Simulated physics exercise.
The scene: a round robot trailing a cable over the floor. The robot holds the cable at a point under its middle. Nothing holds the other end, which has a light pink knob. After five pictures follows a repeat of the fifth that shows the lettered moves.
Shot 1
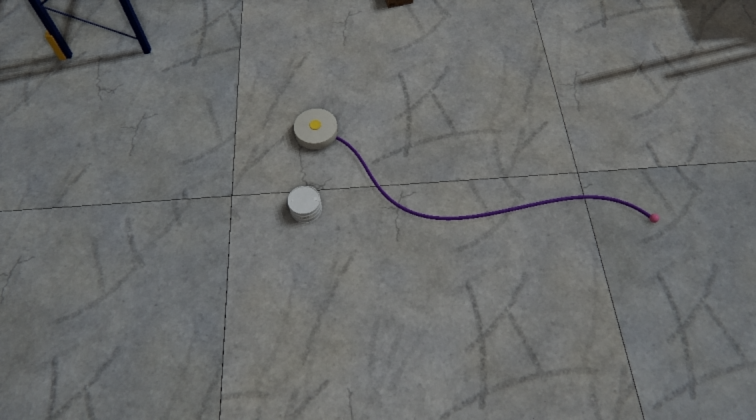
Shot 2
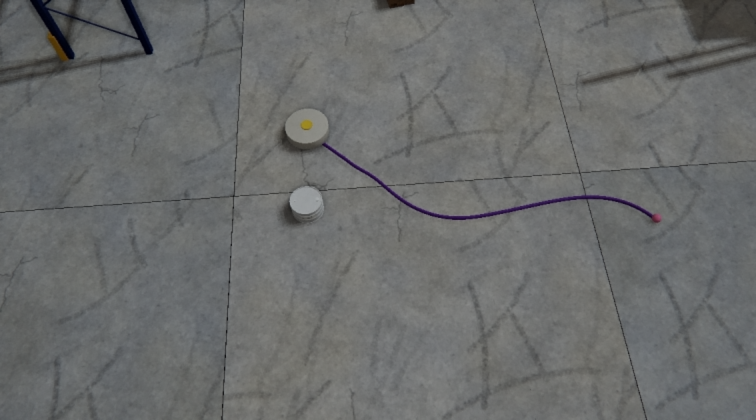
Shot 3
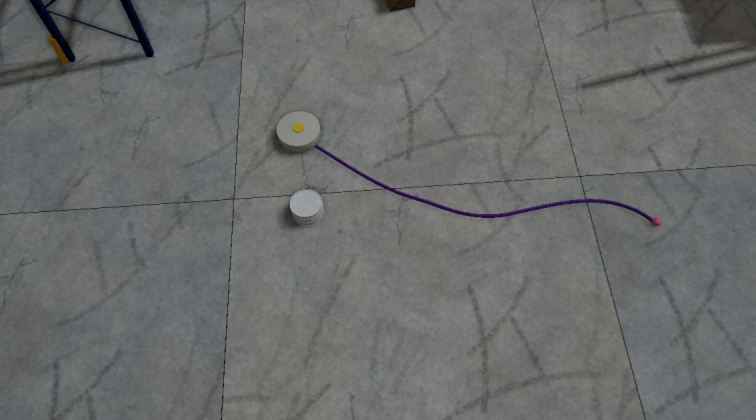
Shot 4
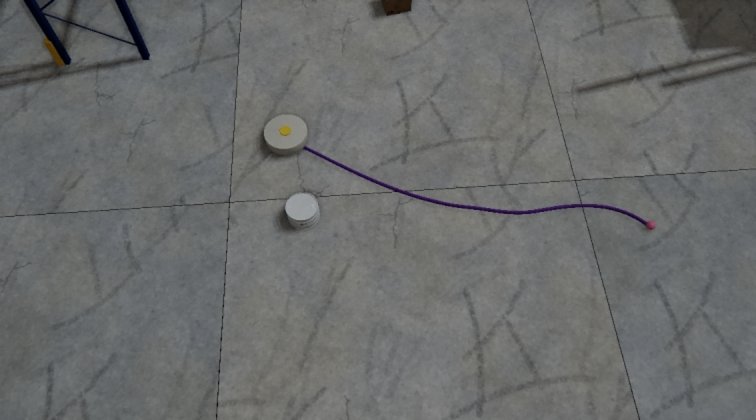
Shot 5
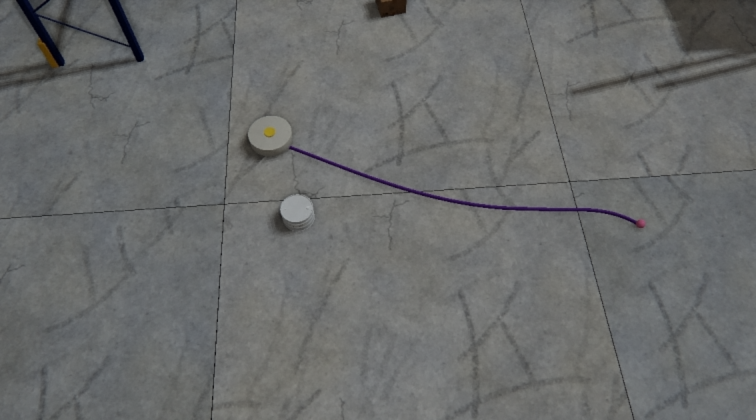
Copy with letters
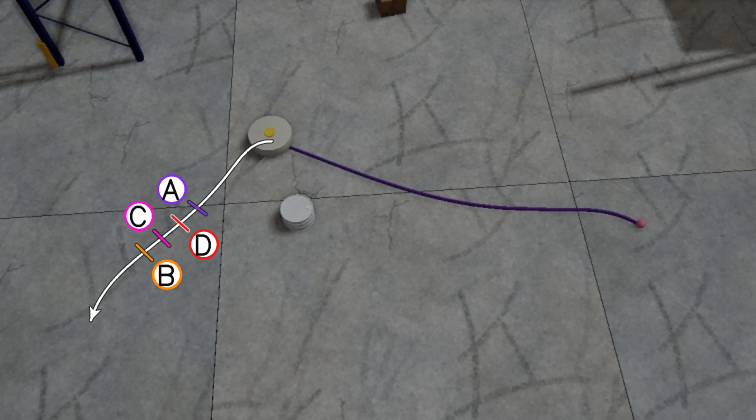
A round robot moves left across the floor, pulling a purple cable straighter behind it.
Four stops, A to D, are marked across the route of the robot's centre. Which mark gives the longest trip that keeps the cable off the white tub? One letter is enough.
Mark D.
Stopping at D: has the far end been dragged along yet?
By then, yes.
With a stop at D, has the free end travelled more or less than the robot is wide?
More.
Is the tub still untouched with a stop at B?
No.
On the marked copy, A at (197, 208); B at (144, 252); C at (162, 238); D at (180, 223); the route from (272, 141) via (185, 220) to (91, 321).
Following D. Soon after the start, robot (235, 158), middle of the cable (424, 188), free end (616, 216).
Later, robot (207, 192), middle of the cable (403, 186), free end (594, 213).
In the end, robot (178, 219), middle of the cable (377, 193), free end (568, 209); nothing has been touched.
As for the rest, A is safe but short; B brings the cable against the tub; C brings the cable against the tub.
